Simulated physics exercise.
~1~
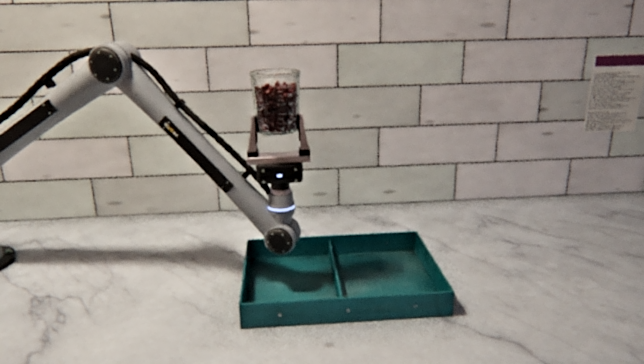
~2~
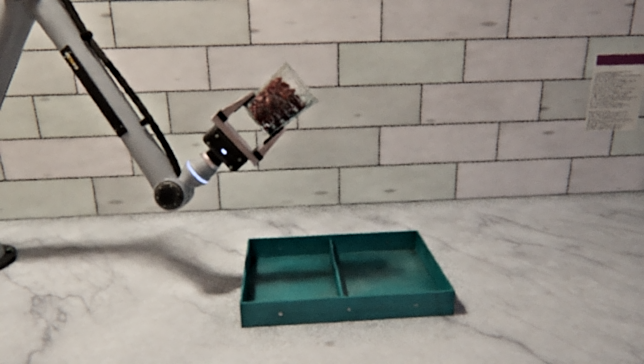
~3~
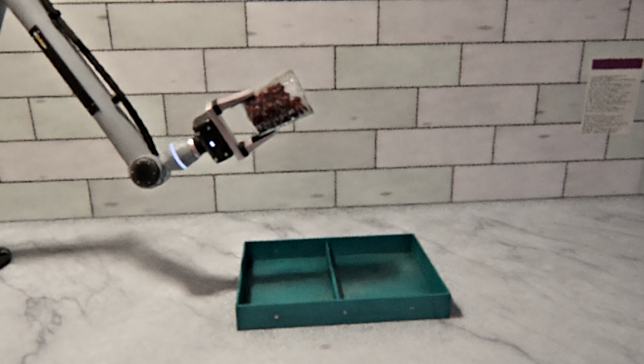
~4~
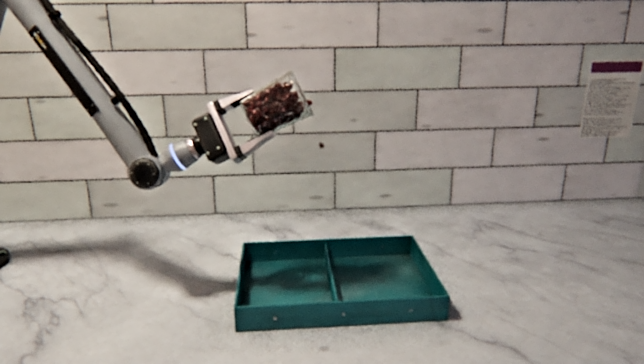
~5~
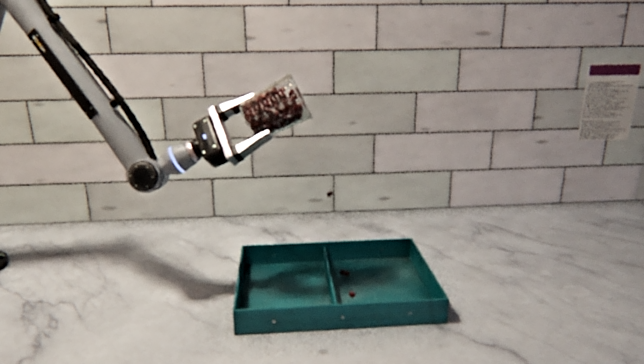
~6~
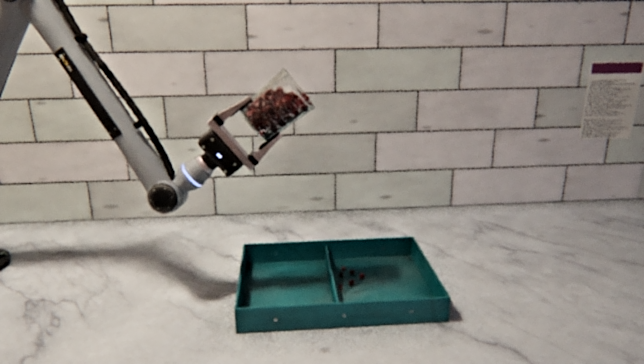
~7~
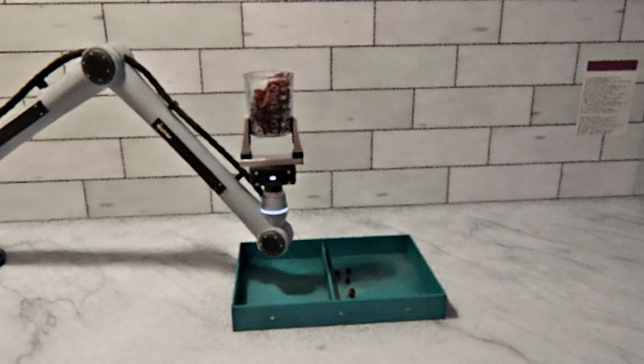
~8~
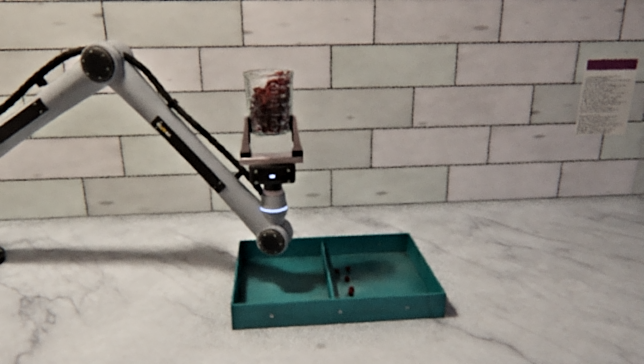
A gray robot arm held a clear beaker of dark red beans above a divided green tray, tipped it to the right so a few dropped into the right-hand section, then turned it upright again with most still inside.
